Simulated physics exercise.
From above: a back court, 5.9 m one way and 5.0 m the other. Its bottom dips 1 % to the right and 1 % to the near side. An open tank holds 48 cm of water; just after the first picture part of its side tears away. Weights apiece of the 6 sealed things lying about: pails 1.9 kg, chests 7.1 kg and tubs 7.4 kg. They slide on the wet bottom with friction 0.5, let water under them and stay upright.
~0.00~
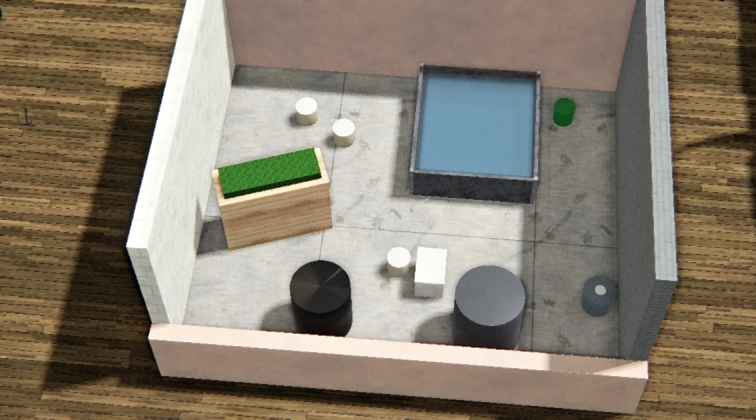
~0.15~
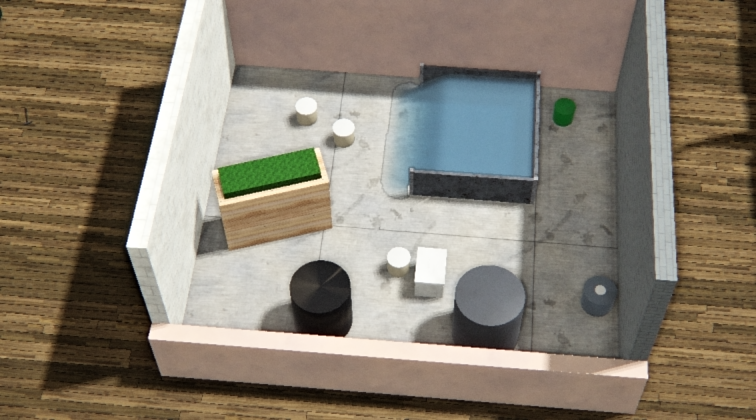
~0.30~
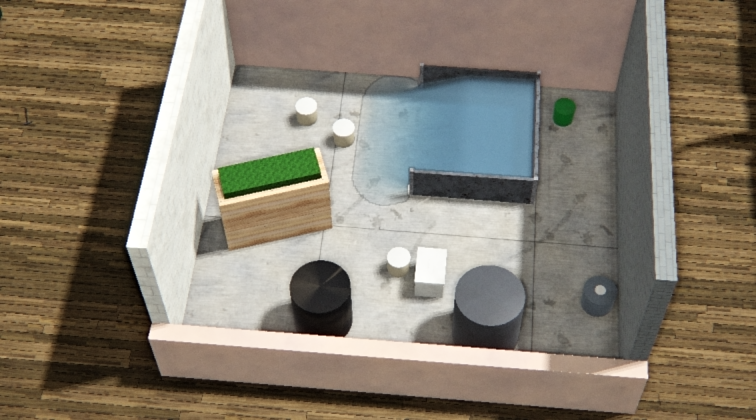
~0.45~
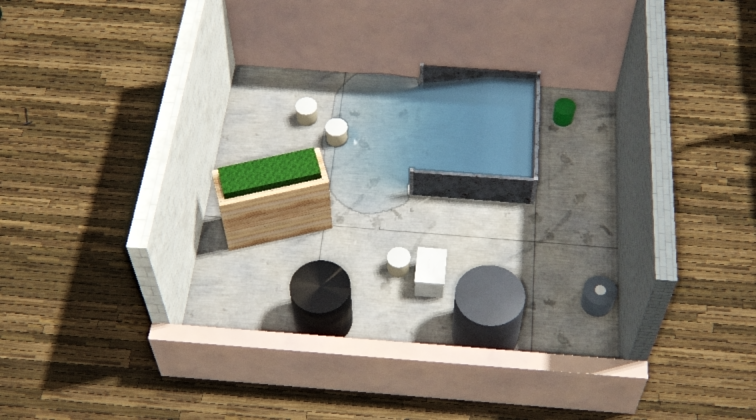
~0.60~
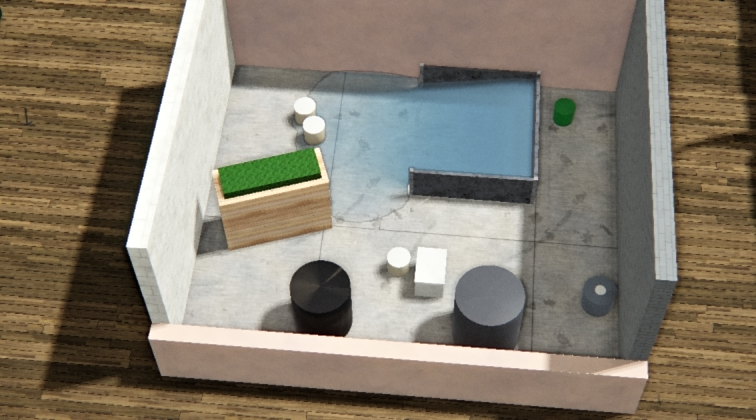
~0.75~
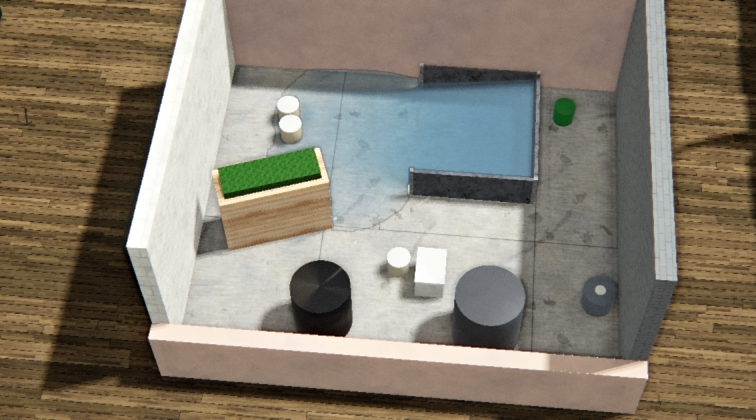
Water poured out through the open left side of a square tank and spread across the courtyard floor, pushing one small white tub leftward, then another beside it, while everything else stayed put.
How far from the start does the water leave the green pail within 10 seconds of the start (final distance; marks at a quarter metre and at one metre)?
Green pail stays put.
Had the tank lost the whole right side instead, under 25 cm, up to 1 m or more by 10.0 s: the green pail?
In that case the green pail is nudged along.
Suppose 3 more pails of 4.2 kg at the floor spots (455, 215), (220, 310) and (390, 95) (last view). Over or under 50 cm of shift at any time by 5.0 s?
In that order: Under, over, over.
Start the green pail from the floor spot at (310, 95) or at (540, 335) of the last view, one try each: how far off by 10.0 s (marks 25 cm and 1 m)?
In that order: It moves a short way; it moves a short way.
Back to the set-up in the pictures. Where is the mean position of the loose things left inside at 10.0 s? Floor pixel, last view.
At about (491, 247).
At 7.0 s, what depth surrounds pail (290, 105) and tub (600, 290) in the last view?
Roughly 10 and 3 cm.
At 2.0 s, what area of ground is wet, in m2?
Roughly 13 m2.
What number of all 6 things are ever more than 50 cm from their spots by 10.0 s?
That makes 4.
After 2.0 s the green pail is near (565, 106), 0.0 m from its start, aground; 2 afloat.
After 4.5 s the green pail is near (565, 106), 0.0 m from its start, aground; 2 afloat.
After 7.0 s the green pail is near (565, 106), 0.0 m from its start, aground; 3 afloat.
After 10.0 s the green pail is near (565, 106), 0.0 m from its start, aground; 5 afloat.
